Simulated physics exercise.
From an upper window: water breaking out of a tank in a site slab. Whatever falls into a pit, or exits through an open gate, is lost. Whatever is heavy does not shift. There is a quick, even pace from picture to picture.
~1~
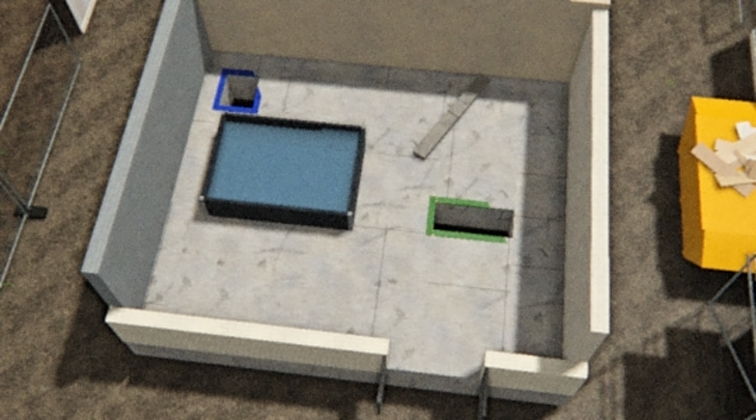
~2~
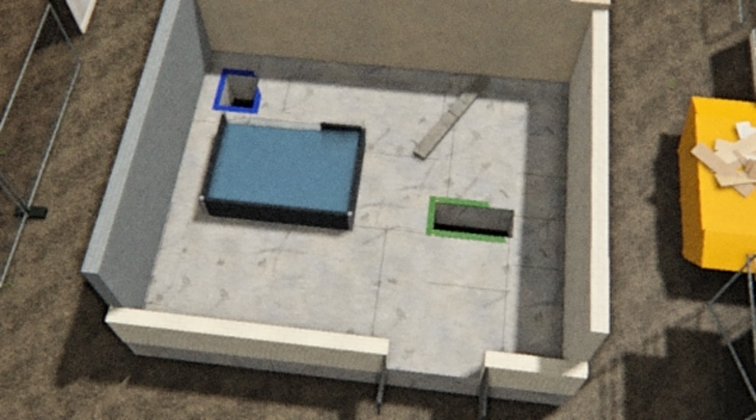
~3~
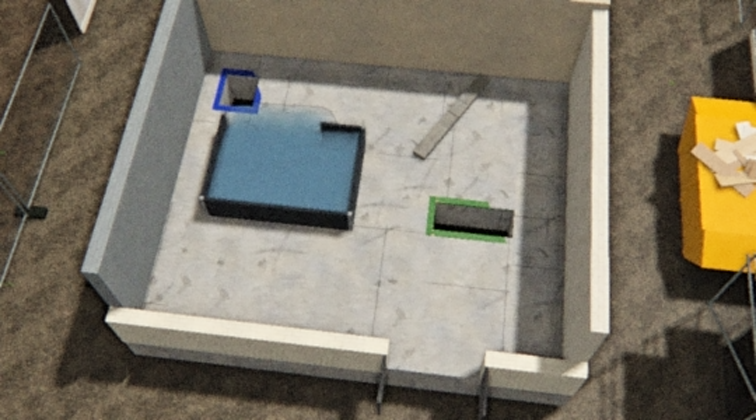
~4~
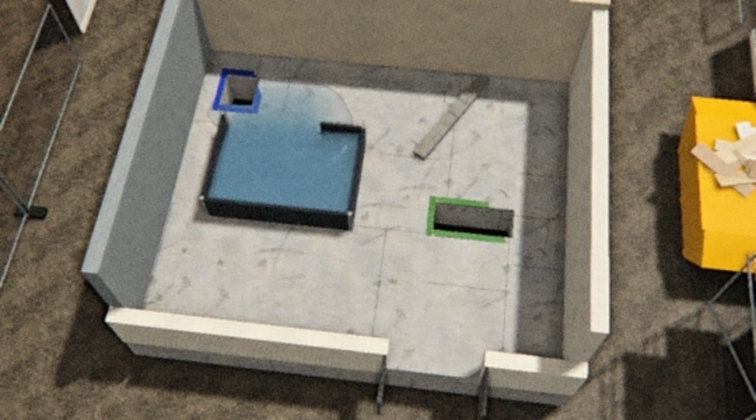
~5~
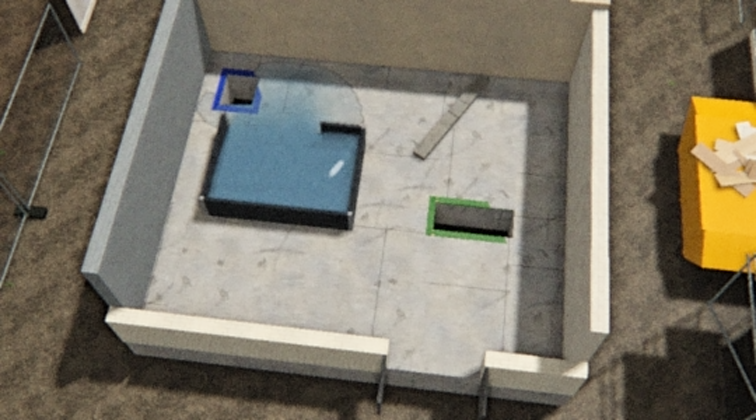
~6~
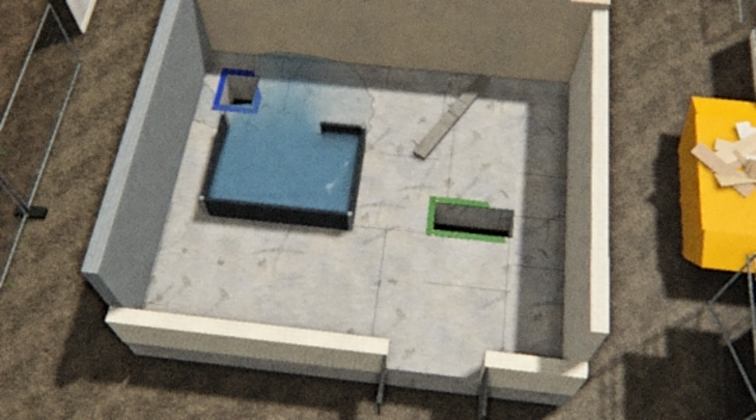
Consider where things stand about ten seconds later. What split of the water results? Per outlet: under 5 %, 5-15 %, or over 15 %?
Outlets: Gate - under 5 %; blue pit - over 15 %; green pit - under 5 %.
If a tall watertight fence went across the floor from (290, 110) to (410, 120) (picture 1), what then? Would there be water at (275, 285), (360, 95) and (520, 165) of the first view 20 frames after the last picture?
In the order you listed them: Unsoaked, soaked, soaked.
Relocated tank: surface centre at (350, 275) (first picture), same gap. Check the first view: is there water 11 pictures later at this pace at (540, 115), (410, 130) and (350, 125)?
Spot 1 unwetted, spot 2 wetted, spot 3 wetted.
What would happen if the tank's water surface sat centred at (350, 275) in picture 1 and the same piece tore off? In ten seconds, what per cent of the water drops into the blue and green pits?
Blue 40 %, green 4 %.
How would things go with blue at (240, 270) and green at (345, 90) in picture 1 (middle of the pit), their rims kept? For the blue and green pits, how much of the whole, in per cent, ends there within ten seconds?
Blue 4%, green 50%.
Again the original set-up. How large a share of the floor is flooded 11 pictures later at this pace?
My guess is around 20 in a hundred.
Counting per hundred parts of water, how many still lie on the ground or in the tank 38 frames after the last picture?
60 percent or thereabouts.
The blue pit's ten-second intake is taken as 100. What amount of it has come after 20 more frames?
Around 55 percent.
A moment on, water covers 10 % of the floor; the gate 0 %, the blue pit 8 %, the green pit 0 %.
Next, water covers 20 % of the floor; the gate 0 %, the blue pit 17 %, the green pit 0 %.
Then, water covers 30 % of the floor; the gate 0 %, the blue pit 29 %, the green pit 0 %.
Later, water covers 45 % of the floor; the gate 0 %, the blue pit 40 %, the green pit 0 %.
In the end, water covers 65 % of the floor; the gate 1 %, the blue pit 50 %, the green pit 1 %.
